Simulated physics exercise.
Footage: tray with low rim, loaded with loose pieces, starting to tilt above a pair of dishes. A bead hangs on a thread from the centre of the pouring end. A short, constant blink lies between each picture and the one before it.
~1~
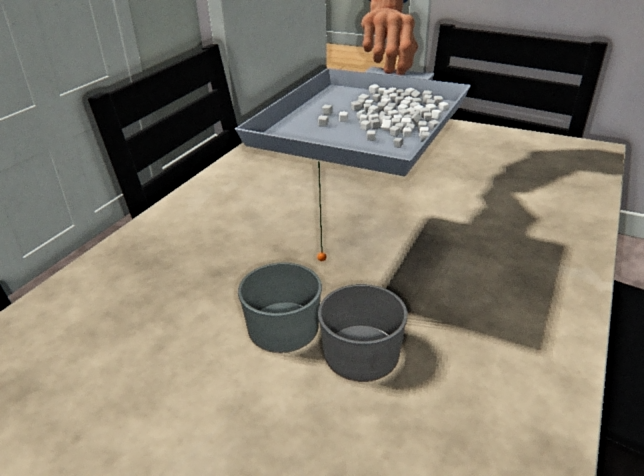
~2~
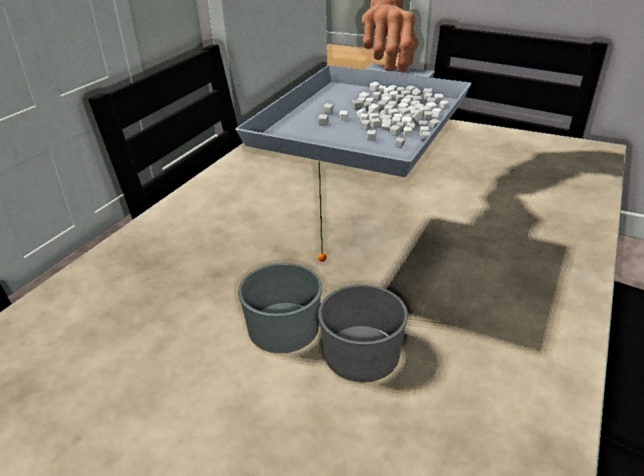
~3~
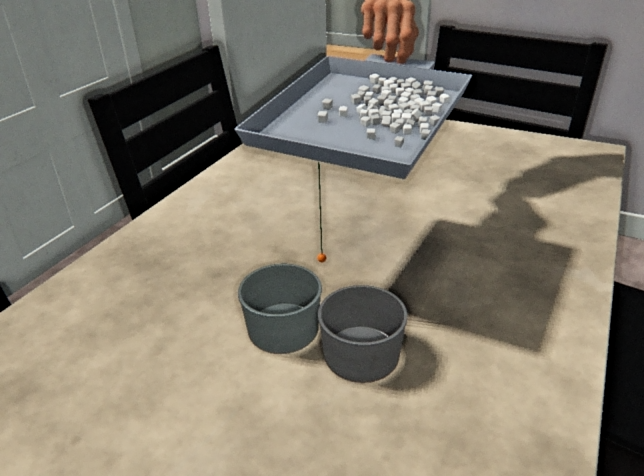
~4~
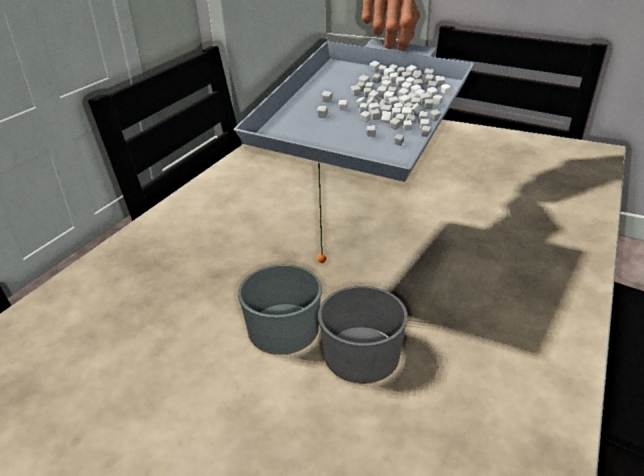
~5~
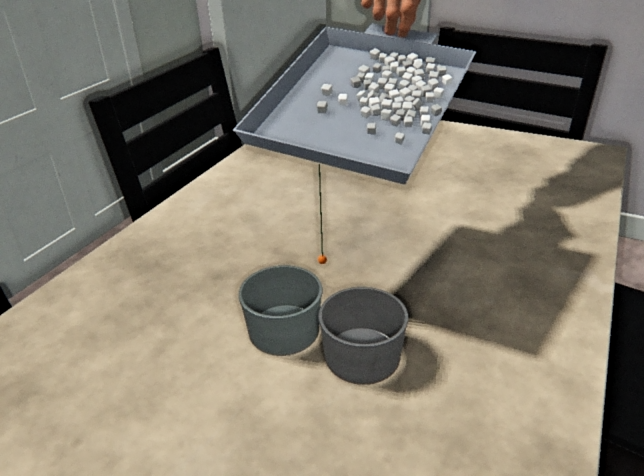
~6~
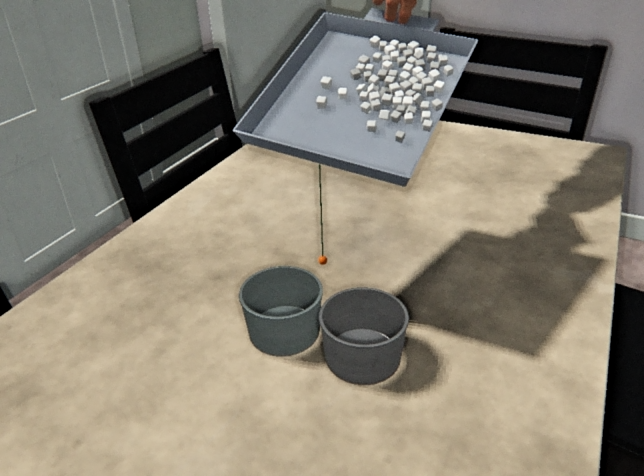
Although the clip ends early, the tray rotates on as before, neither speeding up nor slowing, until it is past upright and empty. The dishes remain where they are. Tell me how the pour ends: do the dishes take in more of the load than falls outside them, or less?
By the end, the dishes are holding most of the load, I'd say.
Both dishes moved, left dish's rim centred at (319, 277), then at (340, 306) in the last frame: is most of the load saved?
Try 1: In excess of half; try 2: In excess of half.
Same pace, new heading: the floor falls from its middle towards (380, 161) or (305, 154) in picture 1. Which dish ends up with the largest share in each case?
Try 1: Right-side dish. Try 2: Left-side dish.
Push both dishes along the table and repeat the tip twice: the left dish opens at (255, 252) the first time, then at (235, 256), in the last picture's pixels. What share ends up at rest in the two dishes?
0 and 0 %.
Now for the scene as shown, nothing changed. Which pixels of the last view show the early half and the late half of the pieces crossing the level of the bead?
Around (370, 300) at first; around (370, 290) after that.
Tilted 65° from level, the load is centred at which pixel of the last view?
I'd put the middle of the pieces at roughly (377, 159).
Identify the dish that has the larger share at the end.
The right-positioned one, it's fuller.
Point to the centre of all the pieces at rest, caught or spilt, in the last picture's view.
Roughly pixel (363, 350).
Shortly afterwards, tray tipped steeply; the bulk on the tray; a little in the air.
Next, tray tipped past a quarter turn; near a quarter on the tray; near half in the right dish; a little in the left dish; a little outside both; near a quarter in the air.
Some moments later, tray tipped past a quarter turn; near two thirds in the right dish; a little in the left dish; near a quarter outside both.
In the end, tray tipped past a quarter turn; near two thirds in the right dish; a little in the left dish; near a quarter outside both.
